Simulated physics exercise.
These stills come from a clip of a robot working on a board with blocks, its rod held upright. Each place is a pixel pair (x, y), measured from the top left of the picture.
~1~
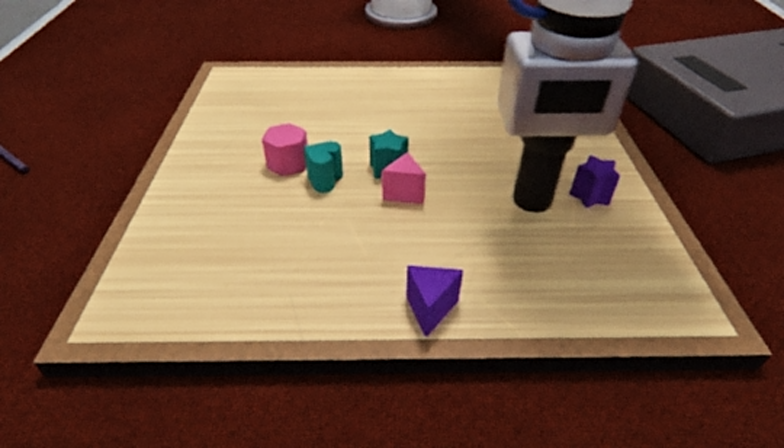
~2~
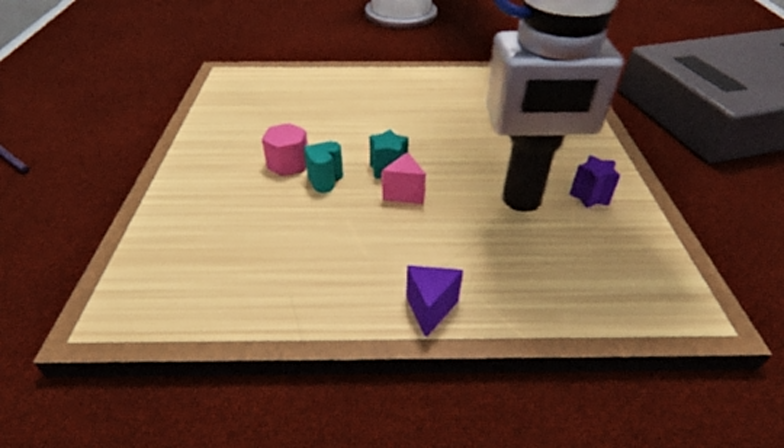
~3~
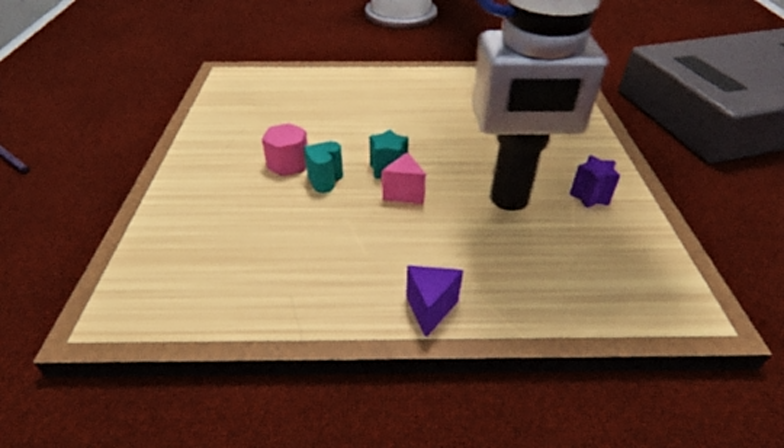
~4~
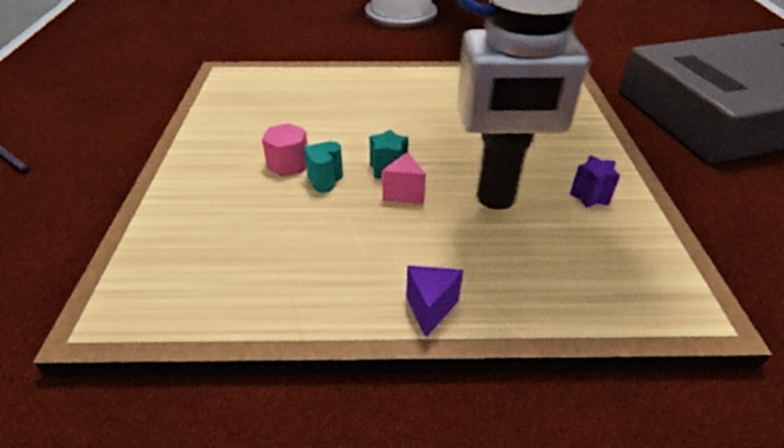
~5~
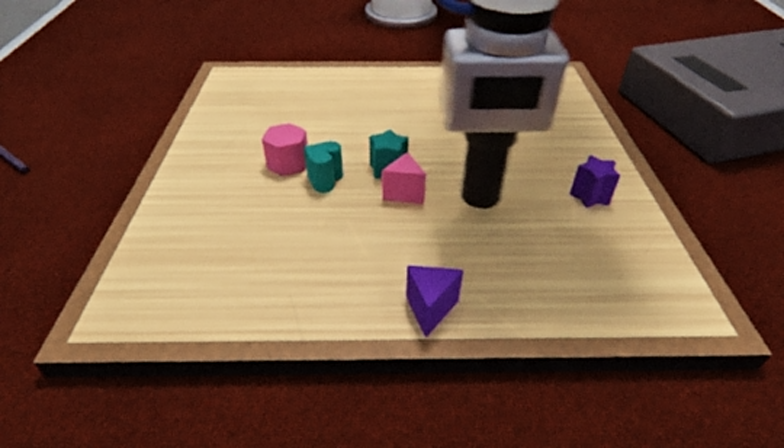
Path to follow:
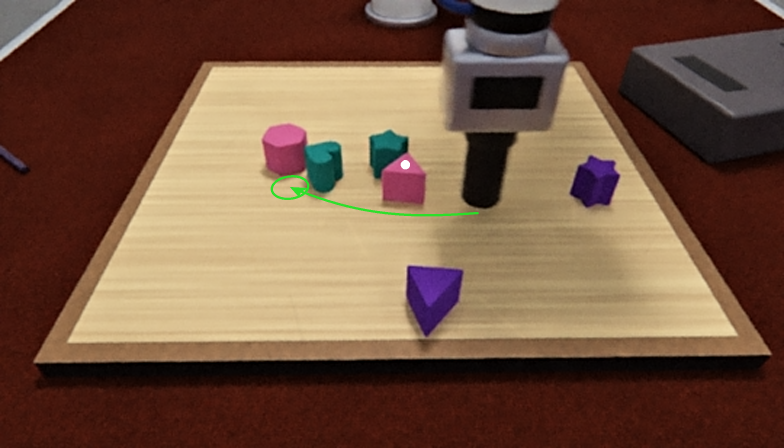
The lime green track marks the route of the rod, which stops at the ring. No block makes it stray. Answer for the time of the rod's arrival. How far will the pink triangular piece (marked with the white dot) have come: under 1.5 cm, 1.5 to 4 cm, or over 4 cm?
Final distance: Less than 1.5 cm.
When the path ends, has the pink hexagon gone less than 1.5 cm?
I believe so.
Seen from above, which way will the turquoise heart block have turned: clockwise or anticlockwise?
The block spins clockwise.
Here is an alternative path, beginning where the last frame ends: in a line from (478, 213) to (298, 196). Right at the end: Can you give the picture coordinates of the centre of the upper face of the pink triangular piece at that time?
That would be at about pixel (357, 152).
Path on the board, from (478, 213) by way of (411, 215) and (346, 206) to (290, 187); the dot is on the pink triangular piece.
The first path, step by step. One third of the way, rod (411, 198); nothing pushed yet.
Two thirds of the way, rod (344, 189); nothing pushed yet.
At the end, rod (287, 171); pink hexagon (282, 130), turned 20° anticlockwise; turquoise heart block (311, 142), turned 90° clockwise; pink triangular piece in place.
